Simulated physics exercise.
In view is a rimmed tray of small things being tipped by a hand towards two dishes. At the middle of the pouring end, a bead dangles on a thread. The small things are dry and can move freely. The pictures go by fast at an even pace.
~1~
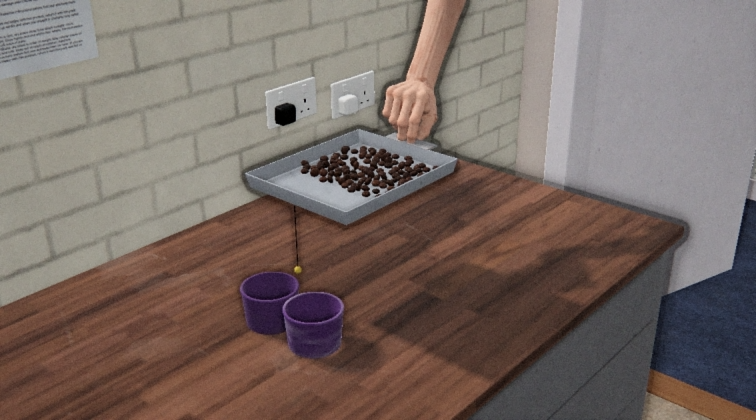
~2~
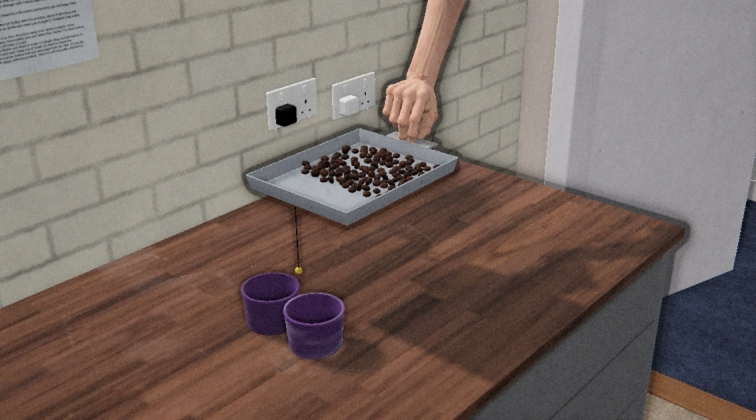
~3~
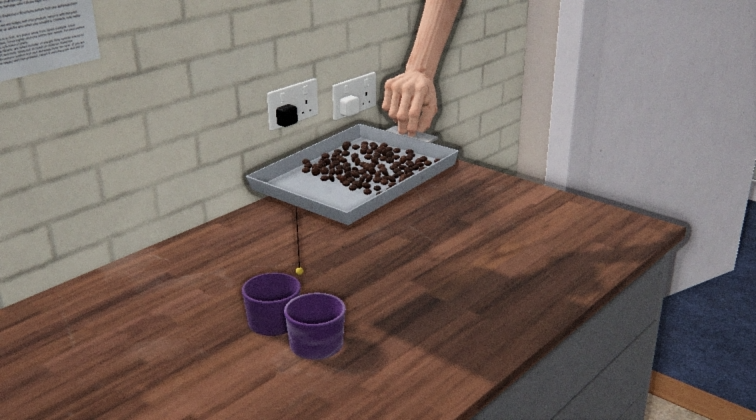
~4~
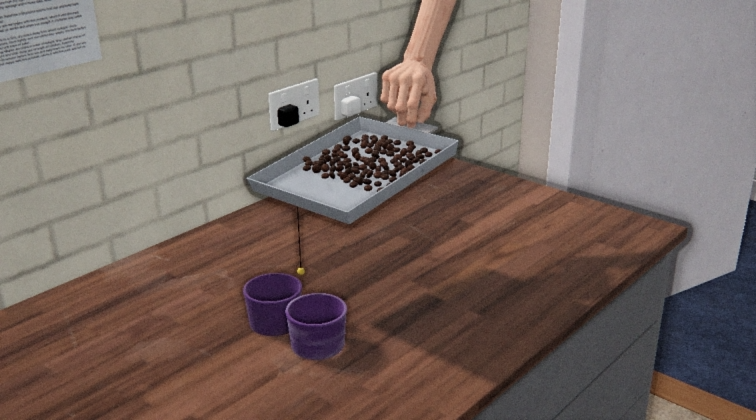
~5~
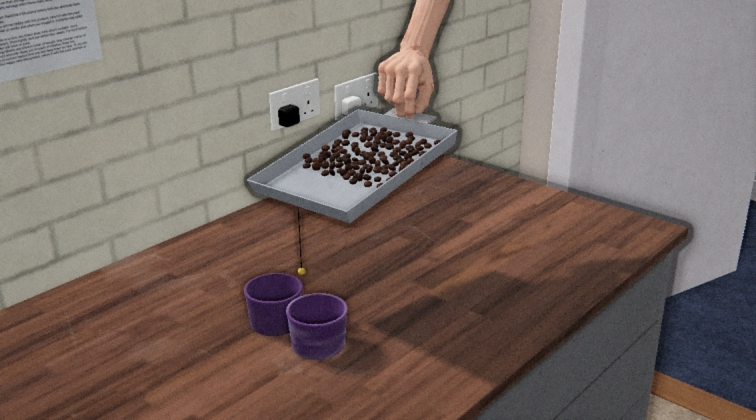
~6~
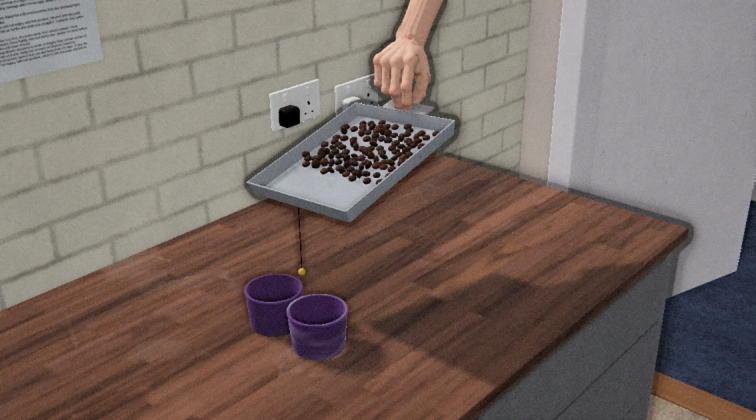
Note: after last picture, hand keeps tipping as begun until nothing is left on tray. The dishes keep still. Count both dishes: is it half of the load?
Turns out most of it gets away in the end.
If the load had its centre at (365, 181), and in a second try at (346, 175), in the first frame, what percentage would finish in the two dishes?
Roughly 50 per cent, then roughly 30 per cent.
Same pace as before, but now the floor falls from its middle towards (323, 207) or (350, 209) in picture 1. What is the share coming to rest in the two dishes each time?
Roughly 80 percent, then 20 percent.
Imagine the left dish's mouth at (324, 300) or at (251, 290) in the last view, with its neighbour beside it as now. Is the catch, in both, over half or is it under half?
In turn: Not half; under half.
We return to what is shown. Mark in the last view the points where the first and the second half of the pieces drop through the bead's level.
It goes through near (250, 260) first, then near (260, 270).
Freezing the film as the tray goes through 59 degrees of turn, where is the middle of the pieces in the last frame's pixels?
In the last view, the load is centred close to (288, 184).
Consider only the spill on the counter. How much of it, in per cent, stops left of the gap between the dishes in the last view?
Left share: Some 100 per cent.
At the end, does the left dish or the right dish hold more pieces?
Once things settle, the left of the two ends up fuller.
Soon after the last picture, tray tipped steeply; nearly all on the tray; a stray few in the air.
A little later, tray tipped right over; about half on the tray; a small part in the left dish; about a quarter outside both; about a quarter in the air.
Later still, tray tipped past a quarter turn; about a third in the left dish; about two thirds outside both.
At rest, tray tipped past a quarter turn; none in the right dish; about a third in the left dish; about two thirds outside both.
